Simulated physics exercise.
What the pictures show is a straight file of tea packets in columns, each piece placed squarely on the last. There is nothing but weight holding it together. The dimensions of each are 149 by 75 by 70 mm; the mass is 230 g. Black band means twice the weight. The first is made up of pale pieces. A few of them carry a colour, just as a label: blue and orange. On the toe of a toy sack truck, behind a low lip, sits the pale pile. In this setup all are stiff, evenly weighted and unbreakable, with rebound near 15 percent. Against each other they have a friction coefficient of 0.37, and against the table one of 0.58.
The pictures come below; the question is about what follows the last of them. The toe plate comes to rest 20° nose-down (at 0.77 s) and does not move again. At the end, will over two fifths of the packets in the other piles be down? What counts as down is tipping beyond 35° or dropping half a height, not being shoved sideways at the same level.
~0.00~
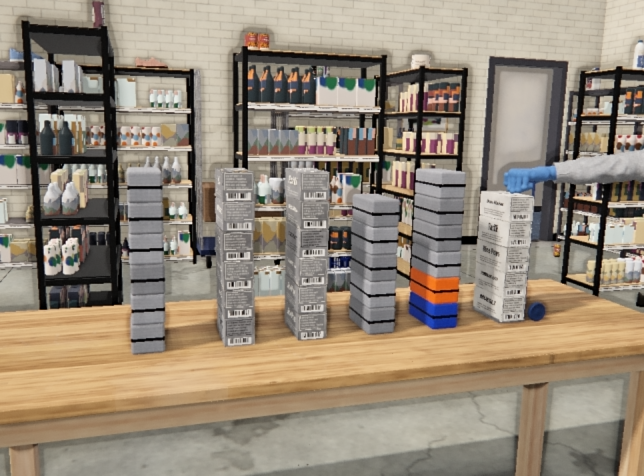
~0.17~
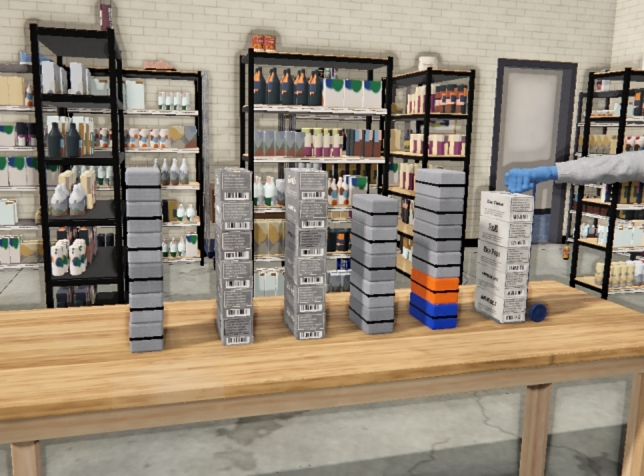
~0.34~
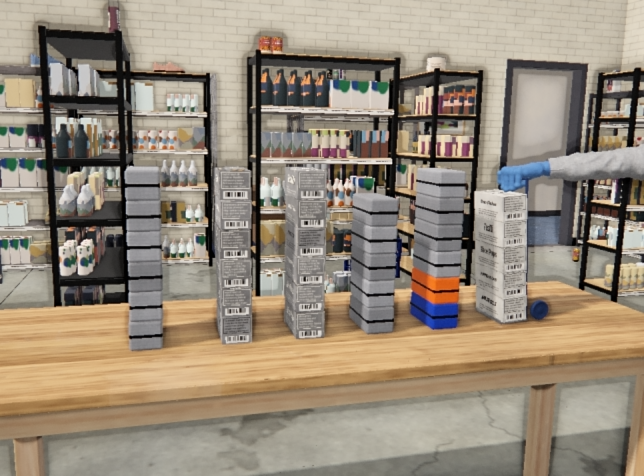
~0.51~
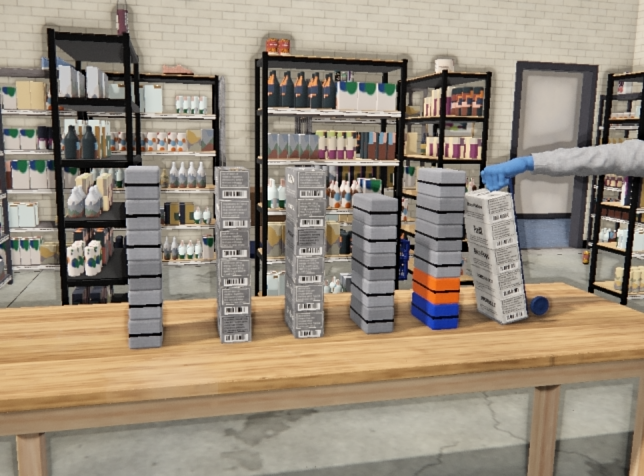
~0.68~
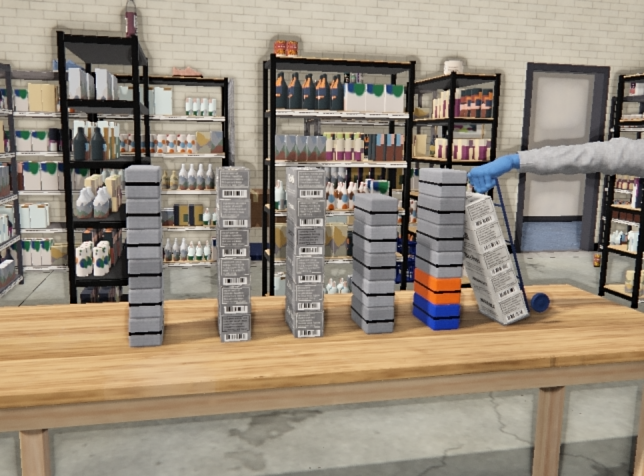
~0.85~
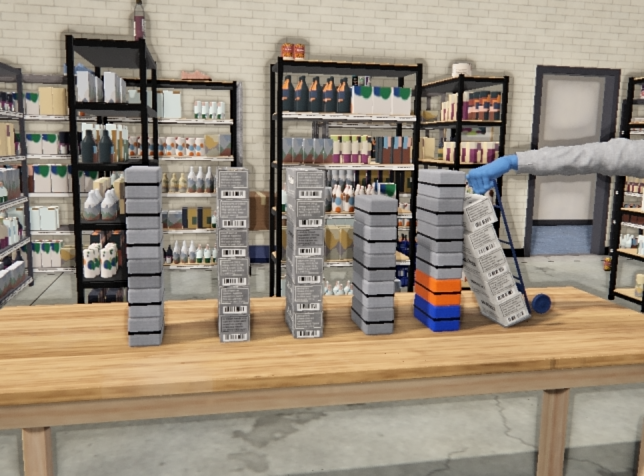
No, under two fifths are.
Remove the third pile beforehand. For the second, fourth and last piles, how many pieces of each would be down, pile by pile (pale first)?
You'd see second at 0, fourth at 0 and last at 0.
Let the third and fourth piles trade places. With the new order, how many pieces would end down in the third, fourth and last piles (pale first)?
Third 0, fourth 0, last 0.
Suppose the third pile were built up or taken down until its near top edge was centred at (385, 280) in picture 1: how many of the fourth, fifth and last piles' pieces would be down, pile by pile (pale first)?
Result: Fourth pile 0, fifth pile 0, last pile 0.
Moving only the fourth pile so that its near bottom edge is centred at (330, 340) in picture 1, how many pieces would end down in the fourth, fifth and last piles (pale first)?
Fourth 0, fifth 0, last 0 down.
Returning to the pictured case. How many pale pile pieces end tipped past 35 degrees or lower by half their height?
0 of the pale pieces.
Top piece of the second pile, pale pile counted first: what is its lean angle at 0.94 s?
Measured from upright, roughly 0°.
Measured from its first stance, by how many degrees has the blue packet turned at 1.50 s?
About 0°.
After 0.94 s, 0 of the pale pile down; none of the 29 other packets down.
After 1.50 s, 0 of the pale pile down; none of the 29 other packets down, 1 disturbed.
At rest (1.8 s), 0 of the pale pile down; none of the 29 other packets down, 1 disturbed; blue packet unmoved; orange packet unmoved. That is 0 per cent. As the last picture would show them, middles, blue packet near (436, 311), orange packet near (437, 287).
